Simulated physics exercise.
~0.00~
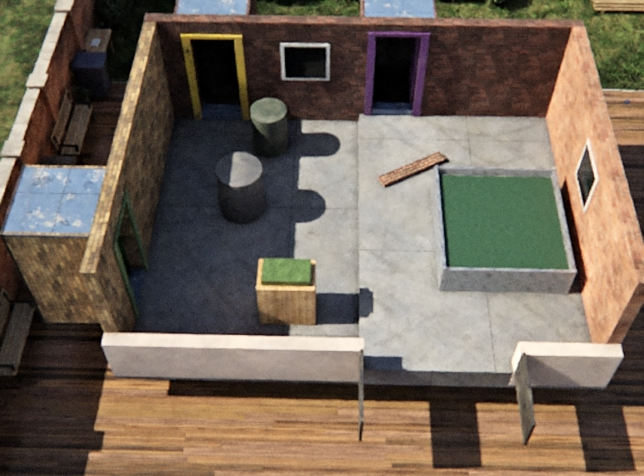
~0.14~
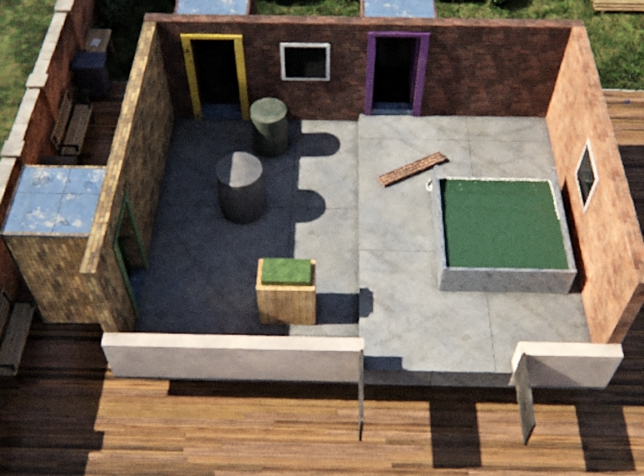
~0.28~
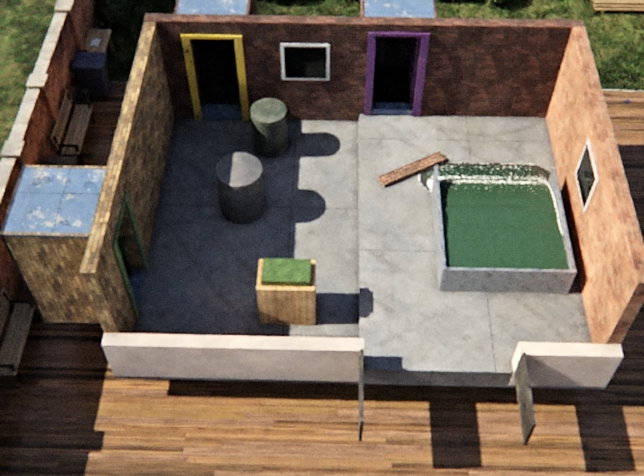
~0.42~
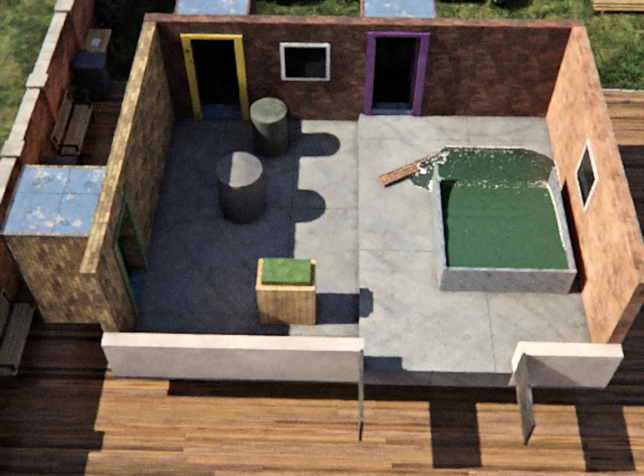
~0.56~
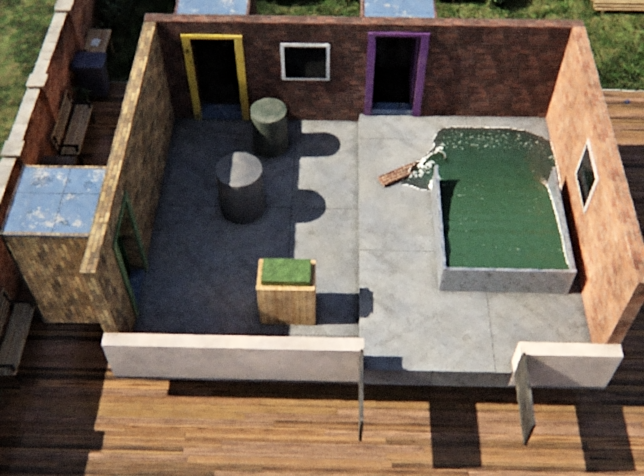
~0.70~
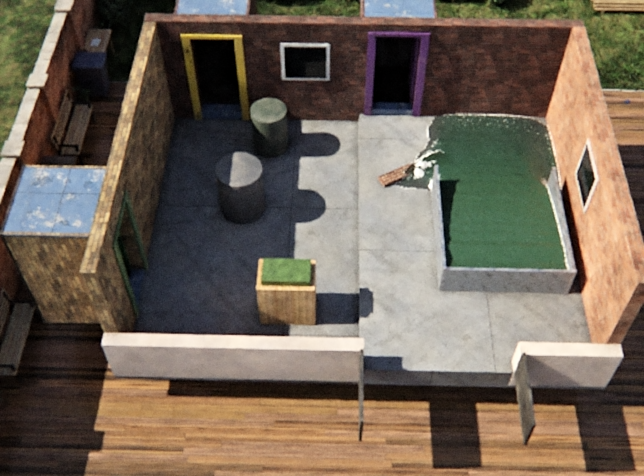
A roofless, brick-walled room with a grey stone floor, bordered by wooden decking, is seen from high above by a still camera. Yellow and purple doorways stand at the back and a green one at left, with two grey cylinders, a green-topped crate, a plank and a low-walled tank of green water. Water breaks over the tank's far side, foams and spreads across the floor behind it, reaching the plank.
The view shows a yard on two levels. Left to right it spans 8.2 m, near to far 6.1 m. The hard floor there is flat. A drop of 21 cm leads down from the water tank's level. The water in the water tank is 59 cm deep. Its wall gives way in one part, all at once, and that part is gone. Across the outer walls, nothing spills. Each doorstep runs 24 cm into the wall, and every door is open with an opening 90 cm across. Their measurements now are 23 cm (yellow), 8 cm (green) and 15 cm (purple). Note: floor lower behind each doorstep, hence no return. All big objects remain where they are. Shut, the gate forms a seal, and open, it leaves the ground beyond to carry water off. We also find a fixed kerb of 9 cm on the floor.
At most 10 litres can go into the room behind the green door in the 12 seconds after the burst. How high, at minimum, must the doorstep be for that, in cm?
7 cm.
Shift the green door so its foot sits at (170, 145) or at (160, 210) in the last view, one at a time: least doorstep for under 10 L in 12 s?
You'd want roughly 15 cm there first, then roughly 8.5 cm.
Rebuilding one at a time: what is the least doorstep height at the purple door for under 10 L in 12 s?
Roughly 16 cm at the purple door.
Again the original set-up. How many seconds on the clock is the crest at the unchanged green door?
Approximately 10.0 s.
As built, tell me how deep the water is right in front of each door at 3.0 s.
Reading in centimetres: Yellow = 5, green = 0, purple = 18.
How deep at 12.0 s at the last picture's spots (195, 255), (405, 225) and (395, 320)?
Depth: About 9, 1, 2 cm.
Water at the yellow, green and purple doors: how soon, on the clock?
Yellow door 2.8 seconds, green door 5.5 seconds, purple door 1.2 seconds.
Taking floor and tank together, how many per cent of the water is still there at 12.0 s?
Around 98 percent is still there.
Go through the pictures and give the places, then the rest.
Still water, 59 cm deep, in the water tank at (501, 219); the green door at (131, 259) is dry, in the first frame.
The gap is on the far side, the front 0.3 m out at a hidden place; the back of the water tank holds 59 cm, in the second frame.
The front is at (465, 165), 0.7 m from the gap on the far side; 1.5 m2 of floor is wet, 59 cm left at the back, in the third frame.
The front is at (447, 150), 1.2 m from the gap on the far side; 2.8 m2 of floor is wet, 59 cm left at the back, in the fourth frame.
Water pours out on the far side and has run 1.8 m, to (451, 130); about 8 cm deep outside, 59 cm at the back, in the fifth frame.
The front is at (441, 116), 2.2 m from the gap on the far side; 5.6 m2 of floor is wet, 56 cm left at the back; 5.7 m in a straight line remain to the green door at (131, 259), in the sixth frame.
After 1.4 s water covers 15 % of the floor, deepest (45 cm) near (543, 122); it has not reached the green door.
After 3.0 s water covers 30 % of the floor, deepest (34 cm) near (543, 122); it has not reached the green door.
After 12.0 s water covers 95 % of the floor, deepest (13 cm) near (352, 336); 9 cm at the green door, 5 litres in over its 8 cm doorstep.
At the green door as built, the water arrived by 5.6 s and peaked near 11 cm at 10.0 s.
Run again over the same 12 s with other heights there, 16 litres in over 6 cm, 5 litres over 8 cm. The limit of 10 litres is kept from about 7 cm up.
